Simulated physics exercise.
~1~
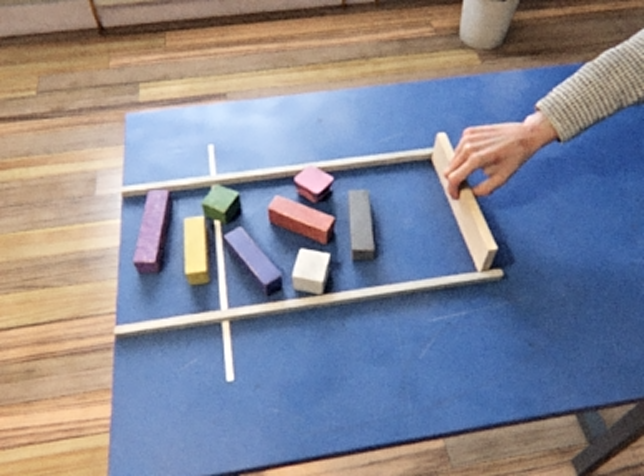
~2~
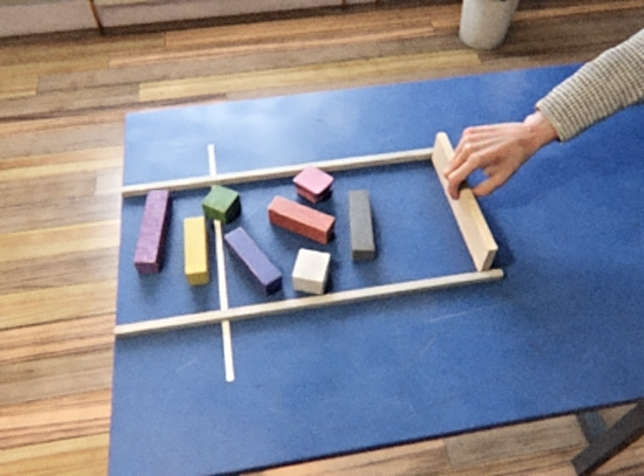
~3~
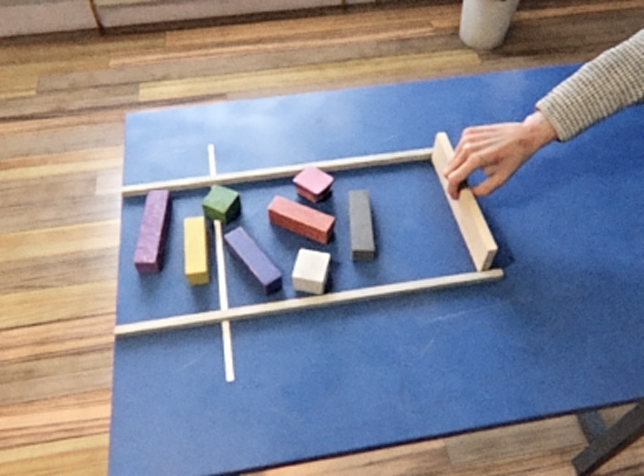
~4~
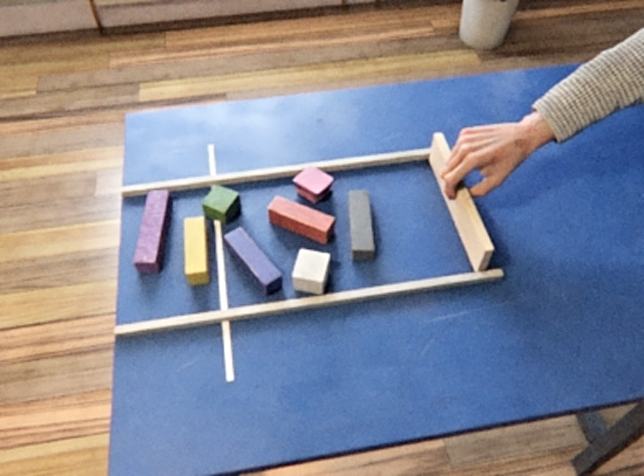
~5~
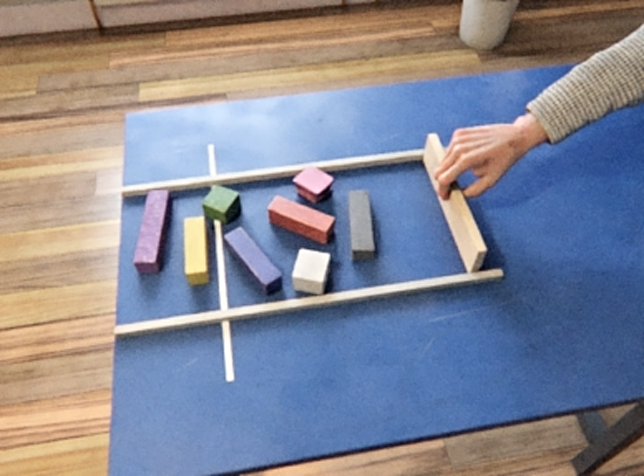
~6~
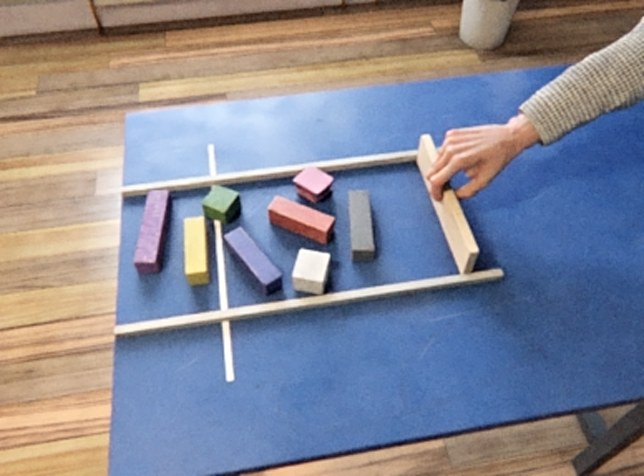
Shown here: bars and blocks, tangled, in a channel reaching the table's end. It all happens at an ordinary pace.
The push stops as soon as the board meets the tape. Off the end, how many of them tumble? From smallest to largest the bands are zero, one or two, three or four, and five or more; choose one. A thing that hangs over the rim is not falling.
The right band is zero.
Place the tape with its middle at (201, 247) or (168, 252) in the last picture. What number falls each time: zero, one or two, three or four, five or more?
First place: 1 or 2; second place: 1 or 2.
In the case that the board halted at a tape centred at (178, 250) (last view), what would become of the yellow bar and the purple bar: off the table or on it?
Yellow bar: Is gone, purple bar: Is gone.
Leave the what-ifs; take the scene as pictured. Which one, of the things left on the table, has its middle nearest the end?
The purple bar is the one you want.
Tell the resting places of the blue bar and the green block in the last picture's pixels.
Final centres, first then second: (167, 276), (169, 202).
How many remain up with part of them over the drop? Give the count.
1, I think.
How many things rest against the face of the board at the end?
Looks like 3 of them, all told.
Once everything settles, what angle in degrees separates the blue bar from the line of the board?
Roughly 0° out of line.
Soon after, none off yet; purple bar at rest near (154, 230); yellow bar at rest near (197, 251); green block at rest near (222, 204).
At rest, the number that fall off is zero.
